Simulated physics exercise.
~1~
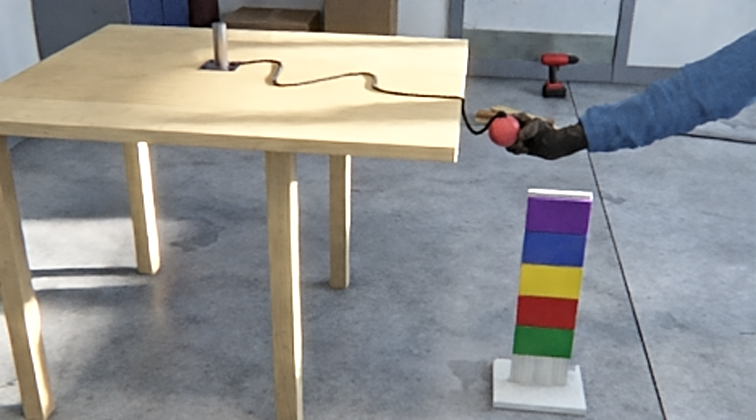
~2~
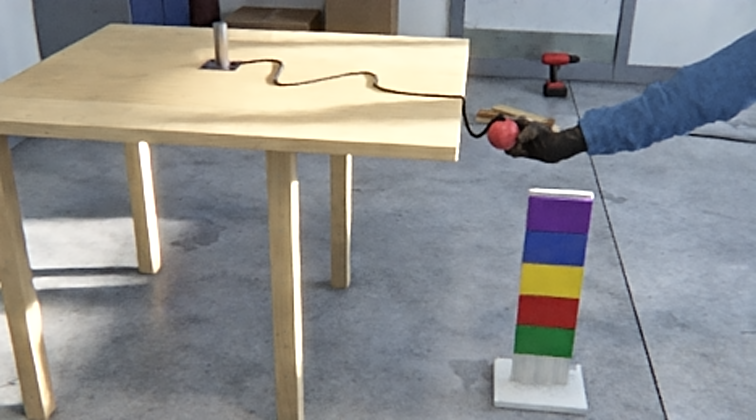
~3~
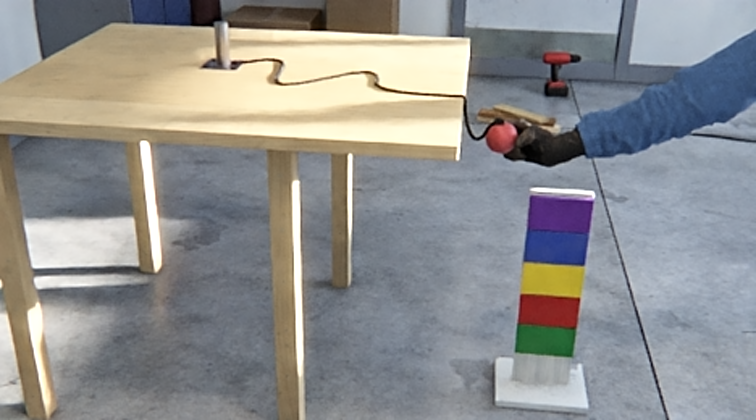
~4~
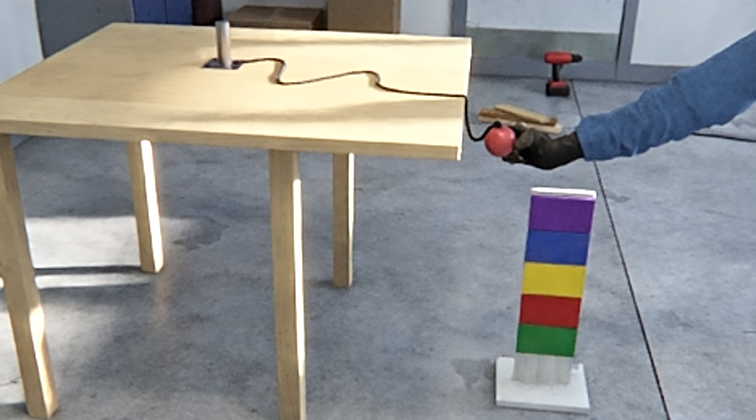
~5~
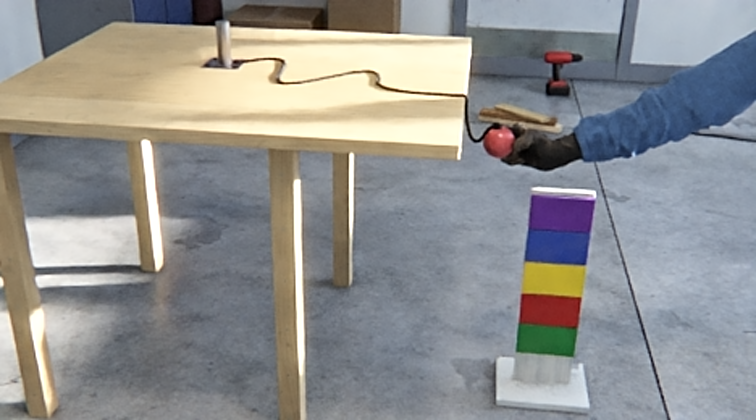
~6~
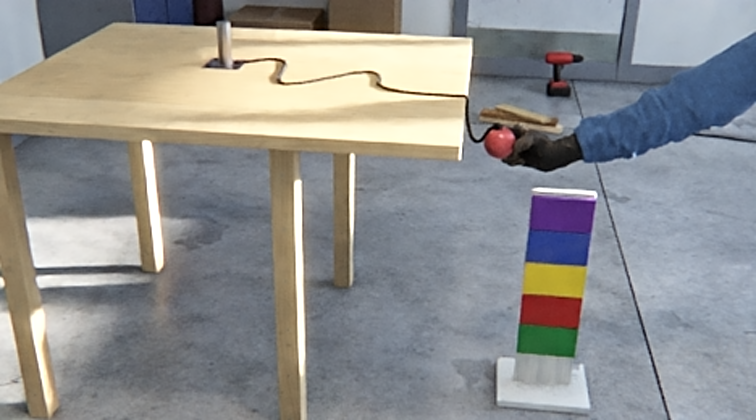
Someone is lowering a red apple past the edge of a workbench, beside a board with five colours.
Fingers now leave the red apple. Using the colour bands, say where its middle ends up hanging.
Its middle ends up at the red band.
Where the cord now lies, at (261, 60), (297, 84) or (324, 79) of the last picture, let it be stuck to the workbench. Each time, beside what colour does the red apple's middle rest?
For the first place it's red, for the second blue, and for the third blue.
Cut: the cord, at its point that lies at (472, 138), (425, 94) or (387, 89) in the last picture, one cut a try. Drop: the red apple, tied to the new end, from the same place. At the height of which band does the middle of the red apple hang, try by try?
Try by try, the answer is yellow; purple; none, it hangs higher.
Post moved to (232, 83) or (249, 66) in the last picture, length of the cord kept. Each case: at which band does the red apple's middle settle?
Green; green.
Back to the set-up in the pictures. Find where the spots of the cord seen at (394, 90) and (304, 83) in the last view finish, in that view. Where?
First: (464, 160). Second: (388, 80).
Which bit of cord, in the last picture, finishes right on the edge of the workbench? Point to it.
Approx. (374, 73).
Soon after, apple near (437, 292); level with red.
Then, apple near (468, 299); level with red.
At rest, apple near (449, 296); level with red. Its middle rests at the red band.
